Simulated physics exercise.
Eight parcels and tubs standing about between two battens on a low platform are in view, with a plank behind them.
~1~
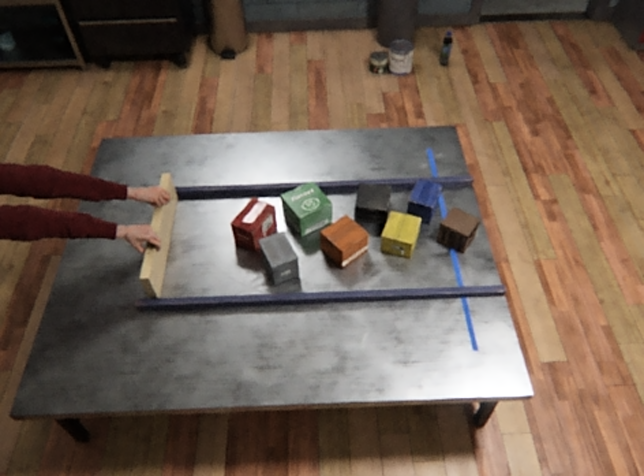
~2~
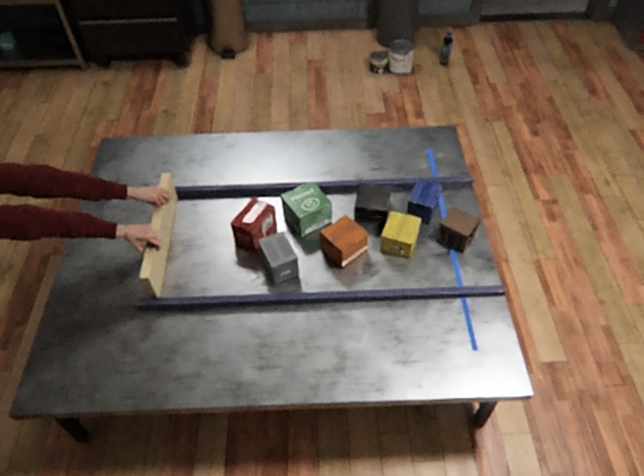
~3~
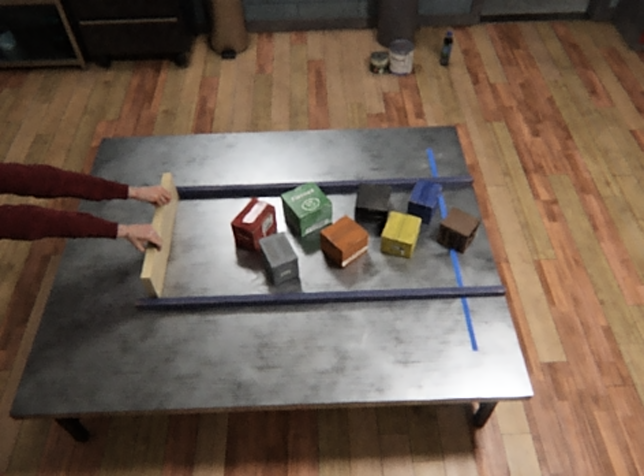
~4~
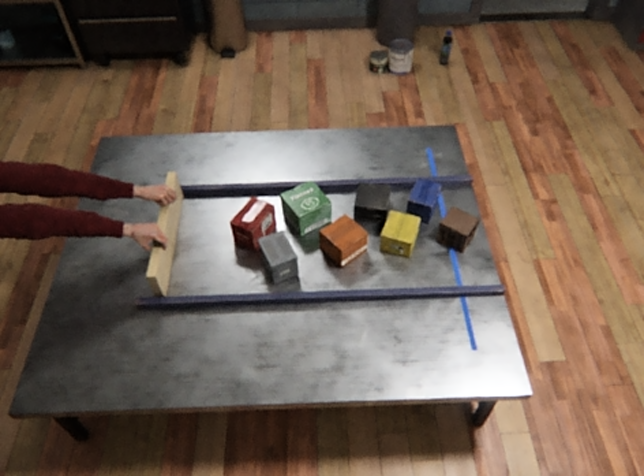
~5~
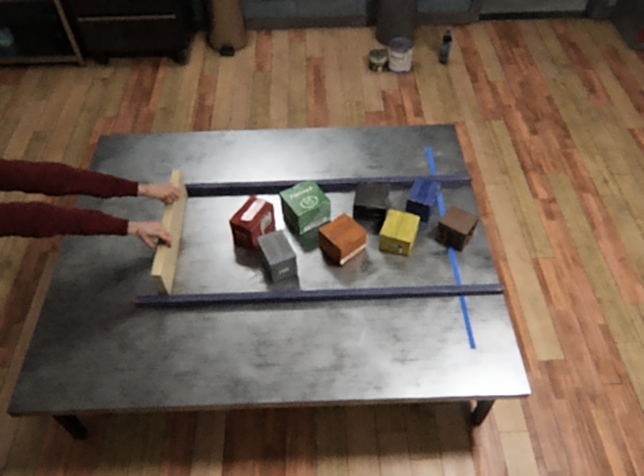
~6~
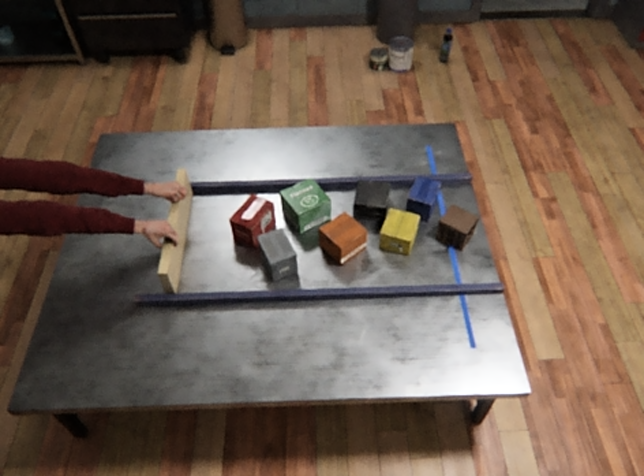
On a low, dark table, two hands held a wooden plank upright behind eight colourful boxes sitting between two rails, then slid it slightly to the right while the boxes stayed where they were.
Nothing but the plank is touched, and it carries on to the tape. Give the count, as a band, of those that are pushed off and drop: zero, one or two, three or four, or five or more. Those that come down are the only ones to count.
In the end, the drop-off count sits at five or above.
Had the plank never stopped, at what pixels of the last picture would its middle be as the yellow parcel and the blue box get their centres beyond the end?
The yellow parcel puts it at (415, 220), the blue box at (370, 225).
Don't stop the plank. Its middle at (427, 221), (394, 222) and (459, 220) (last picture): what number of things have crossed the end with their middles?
By position: 4 / 2 / 6.
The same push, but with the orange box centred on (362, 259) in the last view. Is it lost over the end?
It goes off the edge.
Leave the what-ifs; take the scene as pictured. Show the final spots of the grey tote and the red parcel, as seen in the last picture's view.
Final positions - grey tote around (470, 252), red parcel around (460, 212).
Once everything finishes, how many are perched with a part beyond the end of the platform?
0 is the number.
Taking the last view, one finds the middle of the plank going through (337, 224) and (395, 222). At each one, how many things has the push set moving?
One spot: 7. Other spot: 8.
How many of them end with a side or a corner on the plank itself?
2 in contact.
A little later, none off yet; brown crate at rest near (457, 228); blue box at rest near (423, 199); yellow parcel at rest near (399, 232).
Next, none off yet; brown crate at rest near (457, 228); blue box shifted a little near (438, 199); yellow parcel shifted a little near (410, 232).
Later still, two off so far; brown crate on its side near (505, 243); blue box dropping near (501, 224); yellow parcel shifted well along near (471, 224).
When it is over, the number that fall off is five or more; down, green box, orange box, black crate, yellow parcel, blue box and brown crate.
